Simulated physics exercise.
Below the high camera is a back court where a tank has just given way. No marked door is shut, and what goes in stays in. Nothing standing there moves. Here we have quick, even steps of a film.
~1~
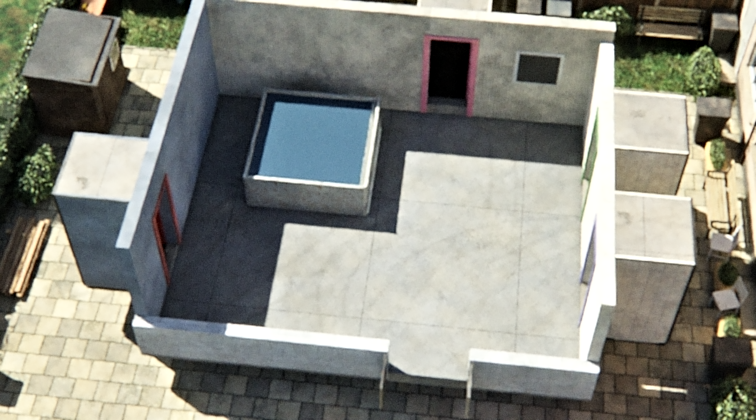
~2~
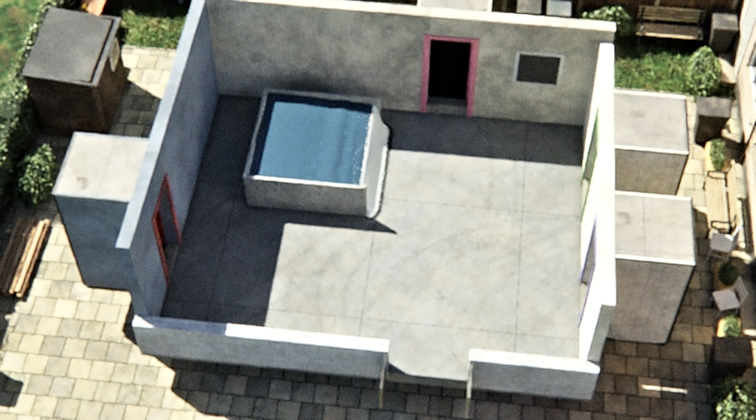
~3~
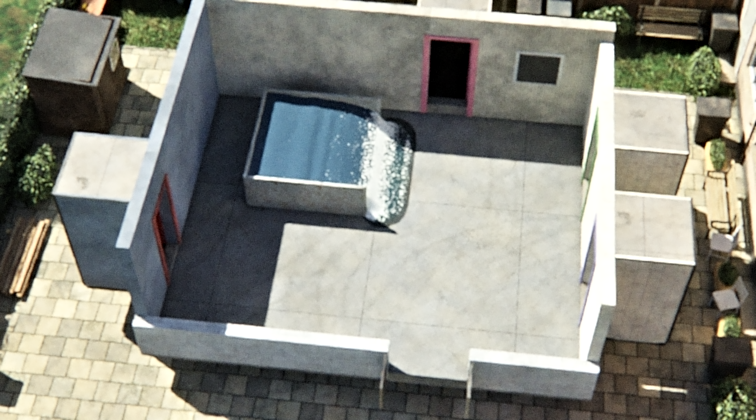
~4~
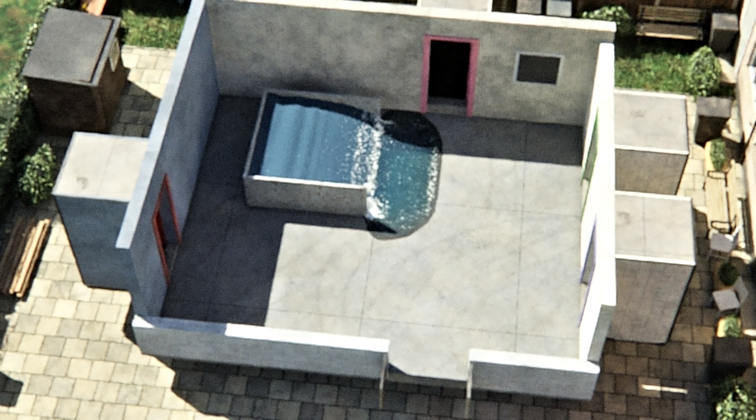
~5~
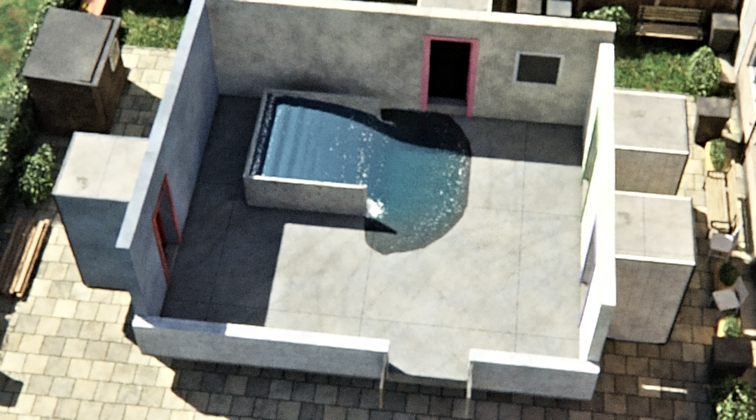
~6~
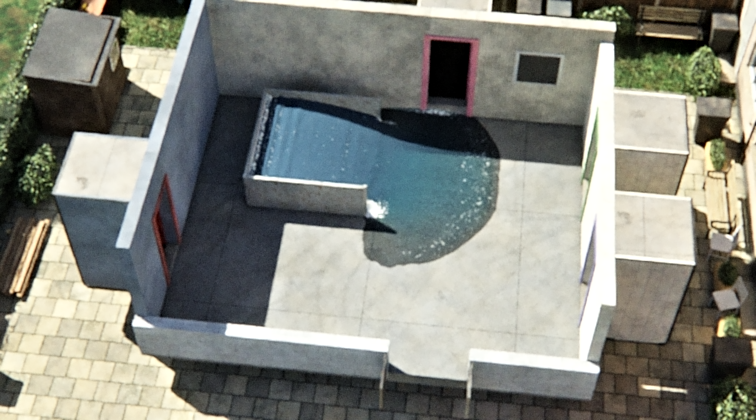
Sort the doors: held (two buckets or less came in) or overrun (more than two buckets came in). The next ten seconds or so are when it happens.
Sorted: Blue door overrun, pink door held, red door overrun, green door overrun.
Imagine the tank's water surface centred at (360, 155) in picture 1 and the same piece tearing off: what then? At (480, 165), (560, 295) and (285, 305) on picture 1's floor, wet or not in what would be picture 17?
Going through them in turn: Waterlogged, waterlogged and still bare.
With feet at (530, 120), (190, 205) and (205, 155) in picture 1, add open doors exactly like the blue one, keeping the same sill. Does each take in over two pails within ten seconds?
First crosses the line, second stays short of it, third stays short of it.
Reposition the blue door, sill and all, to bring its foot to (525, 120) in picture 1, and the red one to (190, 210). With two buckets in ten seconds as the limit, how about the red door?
Result for red: It ends up below.
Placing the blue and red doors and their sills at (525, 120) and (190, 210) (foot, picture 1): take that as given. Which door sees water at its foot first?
That is the one in pink.
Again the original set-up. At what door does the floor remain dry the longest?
Looks like the one in red.
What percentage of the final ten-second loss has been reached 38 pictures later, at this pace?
Share gone by then: About 50 %.
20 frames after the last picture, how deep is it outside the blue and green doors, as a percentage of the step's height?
In order: Roughly 240 % and 150 %.
A moment on, water covers 40 % of the floor; the blue door not reached, the pink door wet at the sill, nothing in, the red door not reached, the green door under two buckets in.
Next, water covers 50 % of the floor; the blue door under two buckets in, the pink door wet at the sill, nothing in, the red door not reached, the green door far over two buckets in.
Then, water covers 50 % of the floor; the blue door over two buckets in, the pink door wet at the sill, nothing in, the red door not reached, the green door far over two buckets in.
Later, water covers 75 % of the floor; the blue door far over two buckets in, the pink door wet at the sill, nothing in, the red door not reached, the green door far over two buckets in.
In the end, water covers 95 % of the floor; the blue door far over two buckets in, the pink door wet at the sill, nothing in, the red door over two buckets in, the green door far over two buckets in.
